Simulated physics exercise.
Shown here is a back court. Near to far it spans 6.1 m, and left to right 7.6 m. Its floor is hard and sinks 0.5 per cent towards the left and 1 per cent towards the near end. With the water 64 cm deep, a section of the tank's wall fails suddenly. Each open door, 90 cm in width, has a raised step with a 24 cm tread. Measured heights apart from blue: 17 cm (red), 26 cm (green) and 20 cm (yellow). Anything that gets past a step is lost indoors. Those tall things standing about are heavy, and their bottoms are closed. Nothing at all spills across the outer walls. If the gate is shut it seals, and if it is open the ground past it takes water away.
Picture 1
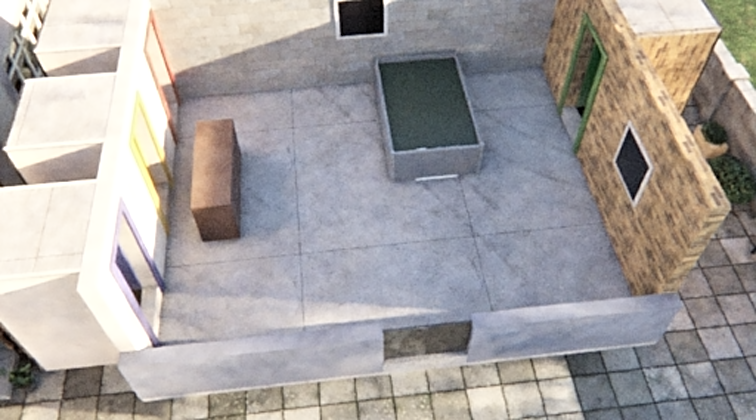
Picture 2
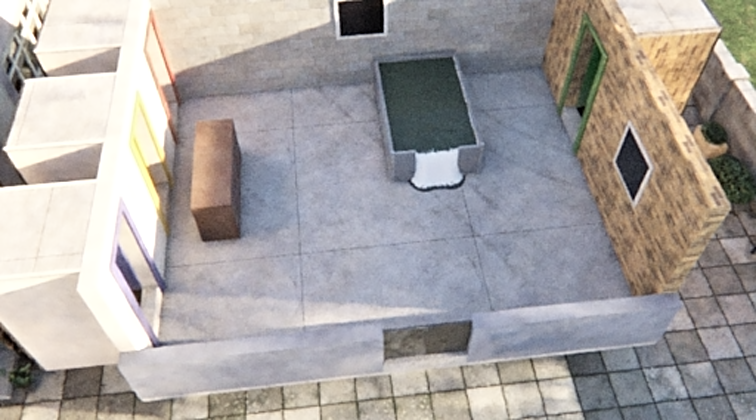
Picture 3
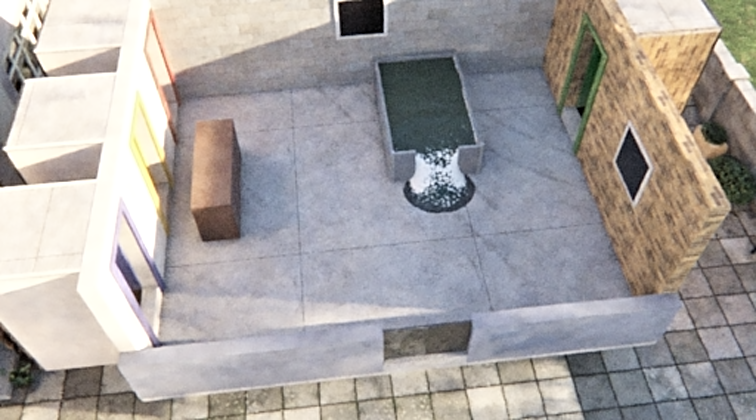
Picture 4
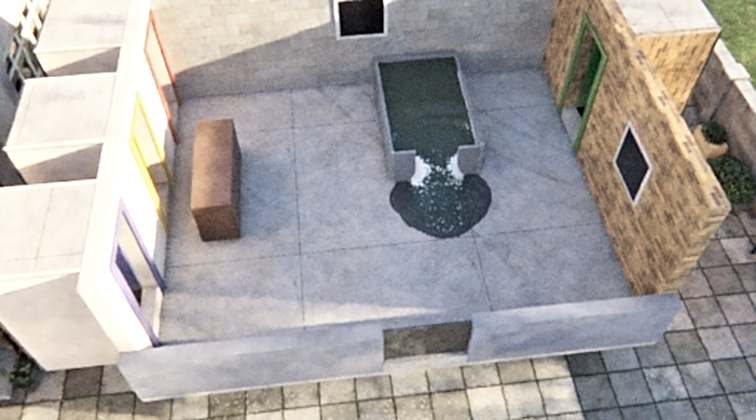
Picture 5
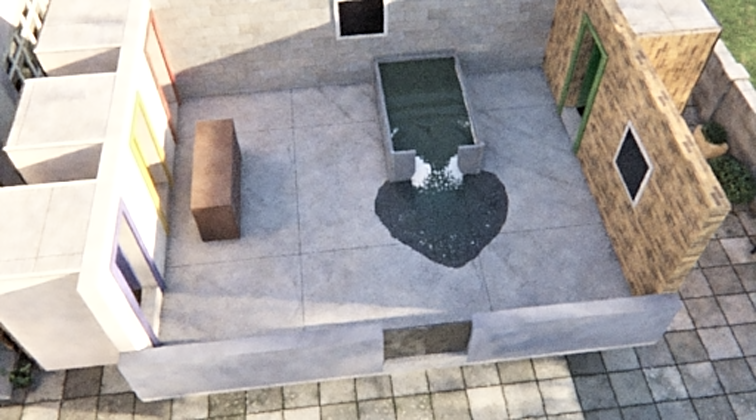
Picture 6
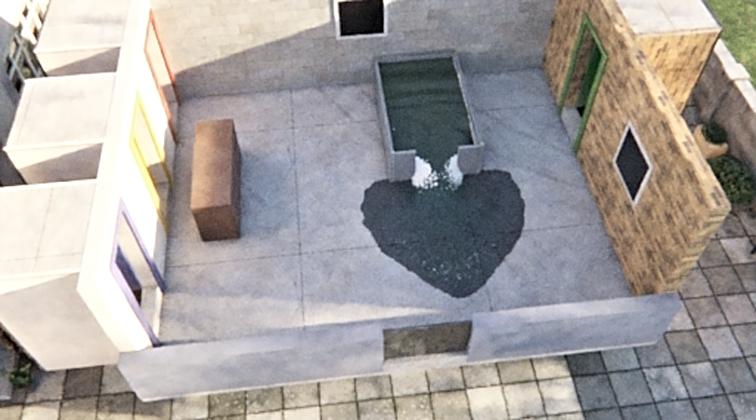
At first, a raised tank of dark green water stands still in a walled grey court, with a brown block to its left. Then the middle of its near wall opens and white, foaming water pours out, spreading across the dry floor towards the near wall in a widening, dark, heart-shaped pool.
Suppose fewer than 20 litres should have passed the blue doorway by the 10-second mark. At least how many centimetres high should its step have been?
I would say at least 11.5 cm.
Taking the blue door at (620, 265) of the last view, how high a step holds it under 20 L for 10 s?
Around 11.0 cm would do it.
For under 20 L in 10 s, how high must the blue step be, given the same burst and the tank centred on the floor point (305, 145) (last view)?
Some 13.0 cm.
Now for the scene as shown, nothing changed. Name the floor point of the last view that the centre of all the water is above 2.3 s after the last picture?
(438, 199) or so.
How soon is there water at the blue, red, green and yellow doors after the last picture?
Arrives: Blue 2.6 s / red 5.5 s / green 4.0 s / yellow 3.8 s.
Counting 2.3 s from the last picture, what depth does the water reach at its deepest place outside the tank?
Roughly 28 cm.
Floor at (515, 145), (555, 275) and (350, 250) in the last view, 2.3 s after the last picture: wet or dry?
First bone-dry, second wet through, third wet through.
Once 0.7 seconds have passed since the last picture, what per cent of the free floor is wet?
Some 25 per cent is wet.
Then, 0.7 s after the last picture water covers 25 % of the floor, deepest (38 cm) near (437, 181); it has not reached the blue door.
Then, 2.3 s after the last picture water covers 40 % of the floor, deepest (28 cm) near (619, 324); it has not reached the blue door.
Then, 9.3 s after the last picture water covers 85 % of the floor, deepest (12 cm) near (155, 376); 11 cm at the blue door, 0 litres in over its 25 cm step.
At the blue door as built, the water peaked near 15 cm, 3.9 s after the last picture.
With a step of 9.5 cm, 46 litres would have come in within the 10 s; with 12.5 cm, 10 litres. So under 20 litres takes about 11.5 cm.
